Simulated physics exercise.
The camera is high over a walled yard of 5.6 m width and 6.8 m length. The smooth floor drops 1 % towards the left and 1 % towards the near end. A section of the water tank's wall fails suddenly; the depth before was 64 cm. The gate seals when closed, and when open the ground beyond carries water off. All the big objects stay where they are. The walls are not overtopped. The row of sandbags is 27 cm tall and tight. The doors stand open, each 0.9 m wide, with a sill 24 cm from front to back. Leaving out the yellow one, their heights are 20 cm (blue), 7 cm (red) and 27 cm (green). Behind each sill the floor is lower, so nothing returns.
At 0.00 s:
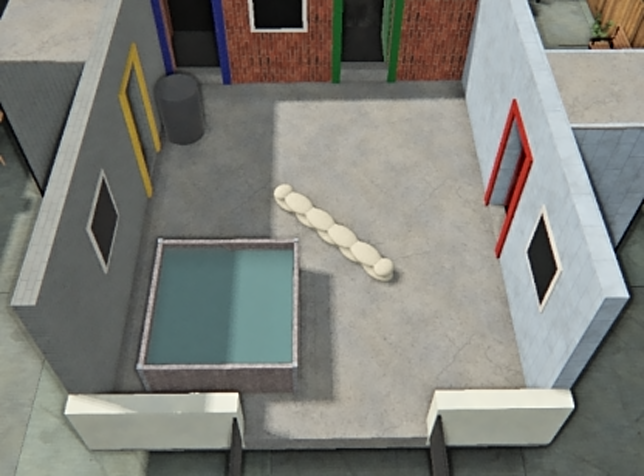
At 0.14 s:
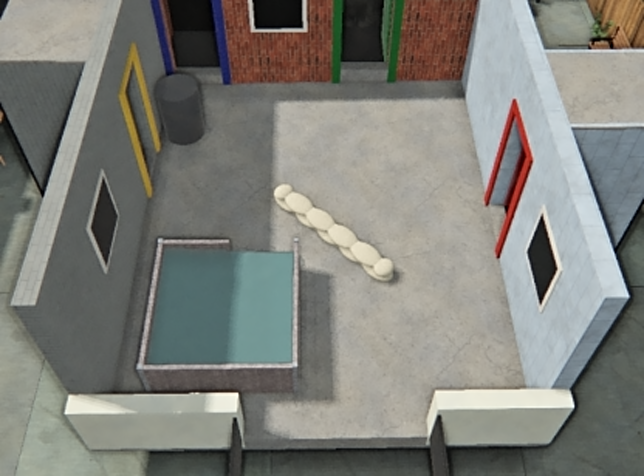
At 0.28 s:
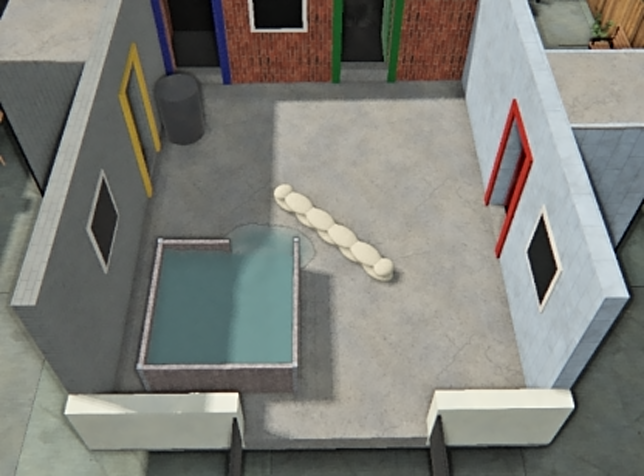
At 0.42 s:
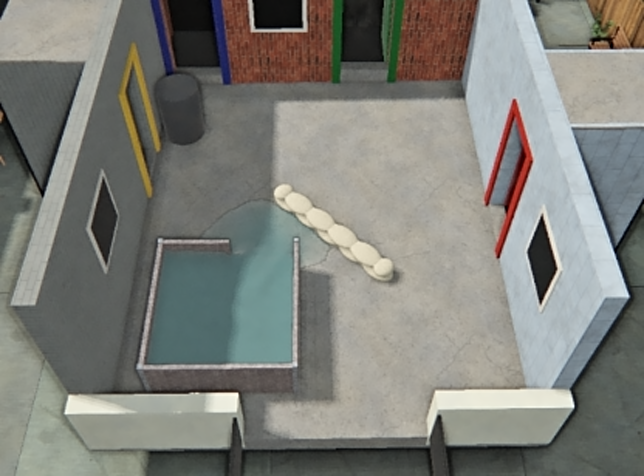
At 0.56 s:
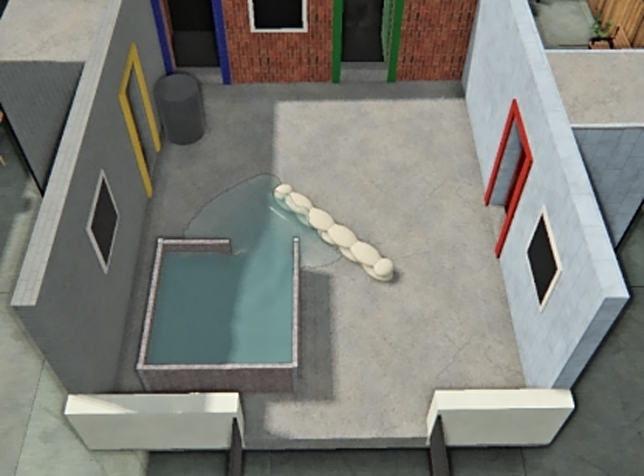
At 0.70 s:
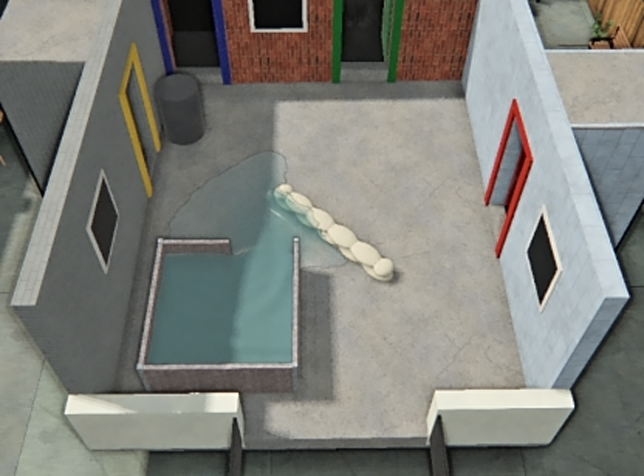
A square tank of blue-green water stands at the left of a grey walled yard, seen from high above by a still camera. A cream braided barrier lies mid-floor, with a dark barrel, a yellow door left, blue and green doors in the far brick wall, and a red door right. Part of the tank's far wall opens, and water pours out, spreading across the floor and around the barrier's near end.
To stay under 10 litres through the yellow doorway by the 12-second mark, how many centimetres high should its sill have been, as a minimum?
At least 24 cm or so.
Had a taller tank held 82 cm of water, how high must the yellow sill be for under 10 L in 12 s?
About 30 cm.
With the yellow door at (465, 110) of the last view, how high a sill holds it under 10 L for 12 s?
Roughly 8.5 cm.
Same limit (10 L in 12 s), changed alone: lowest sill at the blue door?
Roughly 17 cm at blue.
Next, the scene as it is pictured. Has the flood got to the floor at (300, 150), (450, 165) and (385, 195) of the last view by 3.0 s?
In that order: Wet, still dry, under water.
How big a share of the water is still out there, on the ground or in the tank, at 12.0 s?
Roughly 78 in a hundred.
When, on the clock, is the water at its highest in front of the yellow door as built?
Around 2.6 s.
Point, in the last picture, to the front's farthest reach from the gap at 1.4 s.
Around (245, 87).
After 1.4 s water covers 25 % of the floor, deepest (42 cm) near (301, 228); 4 cm at the yellow door, 0 litres in over its 9 cm sill.
After 3.0 s water covers 45 % of the floor, deepest (27 cm) near (301, 228); 24 cm at the yellow door, 79 litres in over its 9 cm sill.
After 12.0 s water covers 95 % of the floor, deepest (12 cm) near (109, 424); 8 cm at the yellow door, 232 litres in over its 9 cm sill.
At the yellow door as built, the water arrived by 1.3 s and peaked near 25 cm at 2.6 s.
Run again over the same 12 s with other heights there, 32 litres in over 19.5 cm, 5 litres over 26 cm. The limit of 10 litres is kept from about 24 cm up.
